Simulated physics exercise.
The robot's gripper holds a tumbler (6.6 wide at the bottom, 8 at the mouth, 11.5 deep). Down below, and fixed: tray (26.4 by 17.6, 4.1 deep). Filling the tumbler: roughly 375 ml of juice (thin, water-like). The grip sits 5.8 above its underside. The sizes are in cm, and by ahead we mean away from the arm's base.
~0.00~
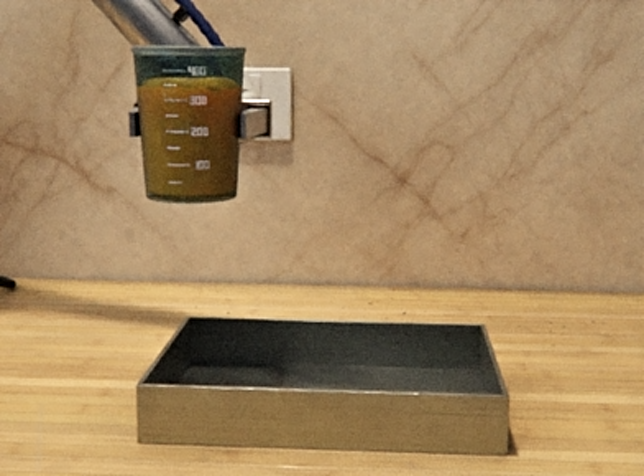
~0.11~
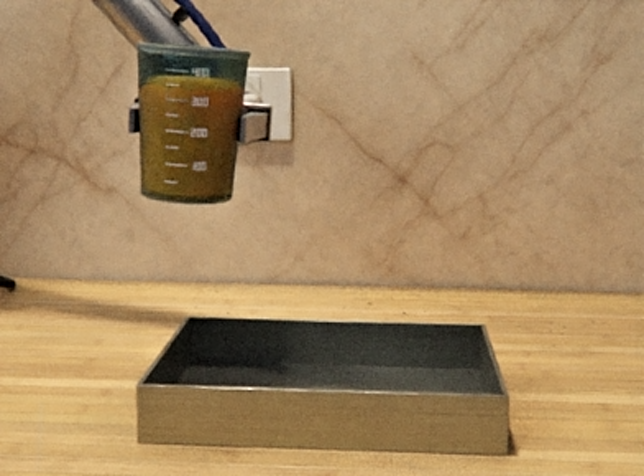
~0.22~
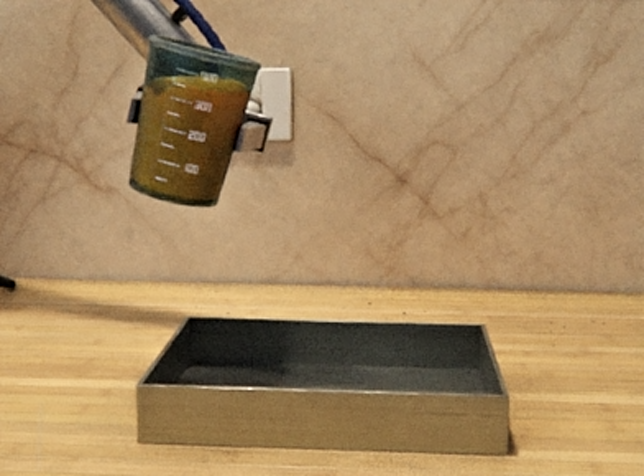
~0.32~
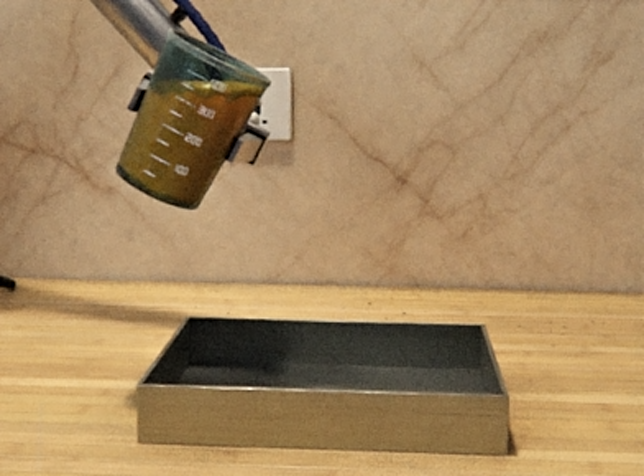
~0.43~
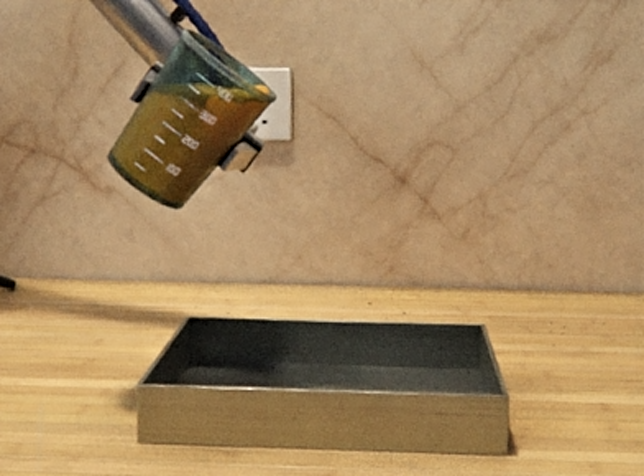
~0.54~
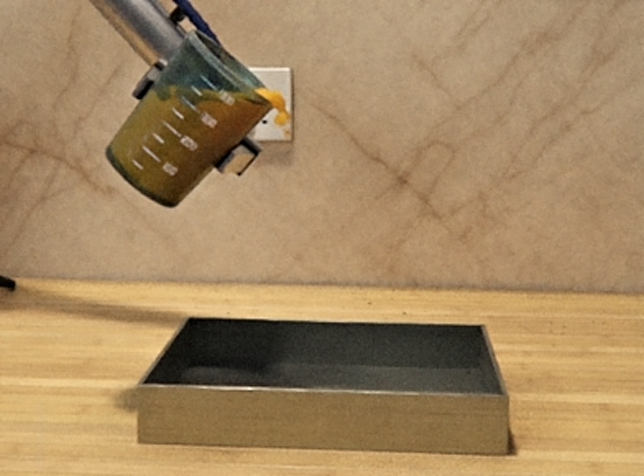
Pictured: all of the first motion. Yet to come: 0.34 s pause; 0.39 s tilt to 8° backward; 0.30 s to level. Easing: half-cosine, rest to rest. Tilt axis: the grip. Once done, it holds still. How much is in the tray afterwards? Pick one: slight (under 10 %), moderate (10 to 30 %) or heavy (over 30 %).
Slight.
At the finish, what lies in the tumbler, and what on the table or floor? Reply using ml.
First place around 350 ml, second around 0 ml.
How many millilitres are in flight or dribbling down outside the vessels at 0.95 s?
I'd say around 5 ml.
After 0.95 s, tilted 37° forward, liquid up to 26 above the table; 355 ml in the tumbler, 15 ml in the tray, 5 ml in the air or running down outside.
After 1.36 s, tilted 6° backward, liquid up to 26 above the table; 355 ml in the tumbler, 20 ml in the tray.
After 1.77 s, level, liquid up to 26 above the table; 355 ml in the tumbler, 20 ml in the tray.
After 2.57 s, level, liquid up to 26 above the table; 355 ml in the tumbler, 20 ml in the tray.
At rest, 355 ml in the tumbler, 20 ml in the tray. That is 5 % in the tray.
